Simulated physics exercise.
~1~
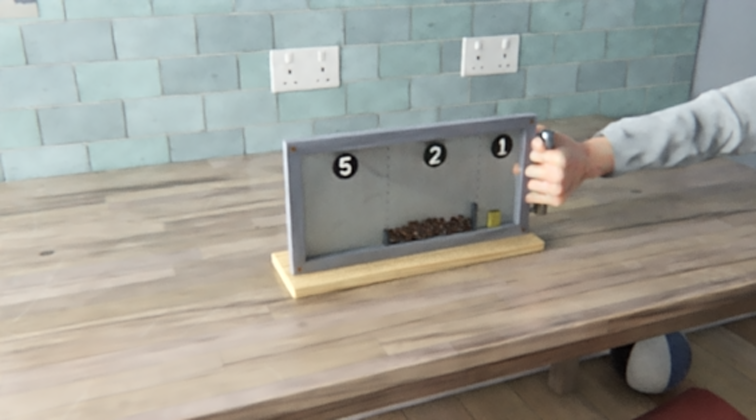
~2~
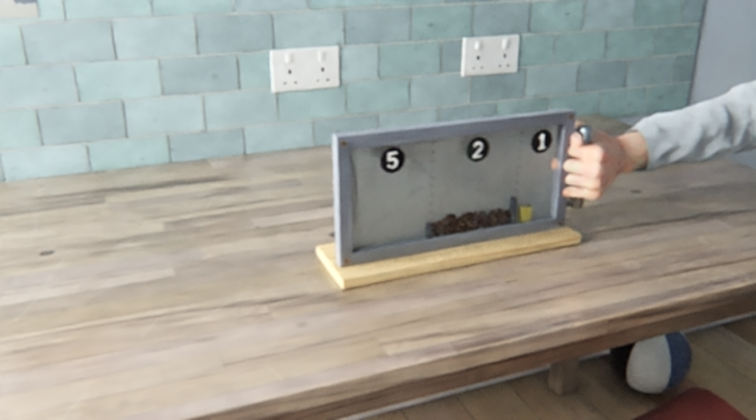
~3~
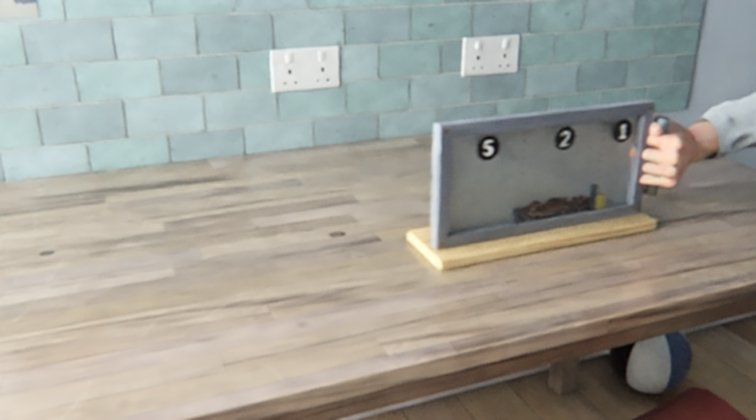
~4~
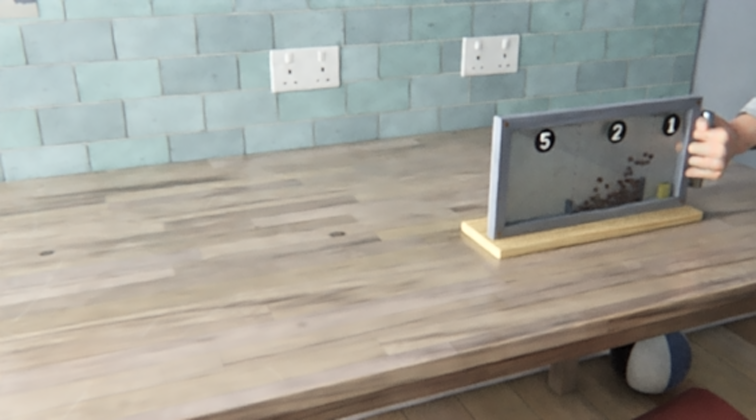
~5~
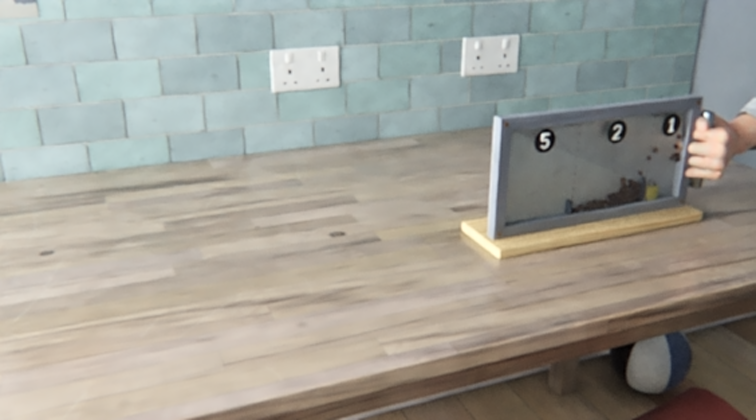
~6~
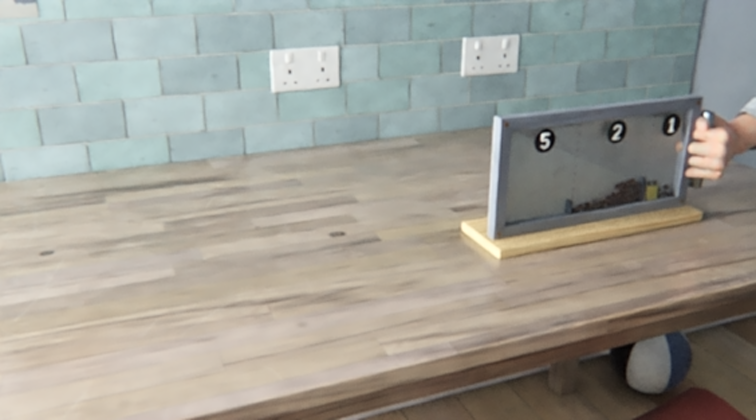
The video shows a hand sliding an upright, windowed case of small dark pills and a yellow block rightward along a wooden table. As the case stops, the pills surge up toward the right, then fall back and settle in a low heap around the block.
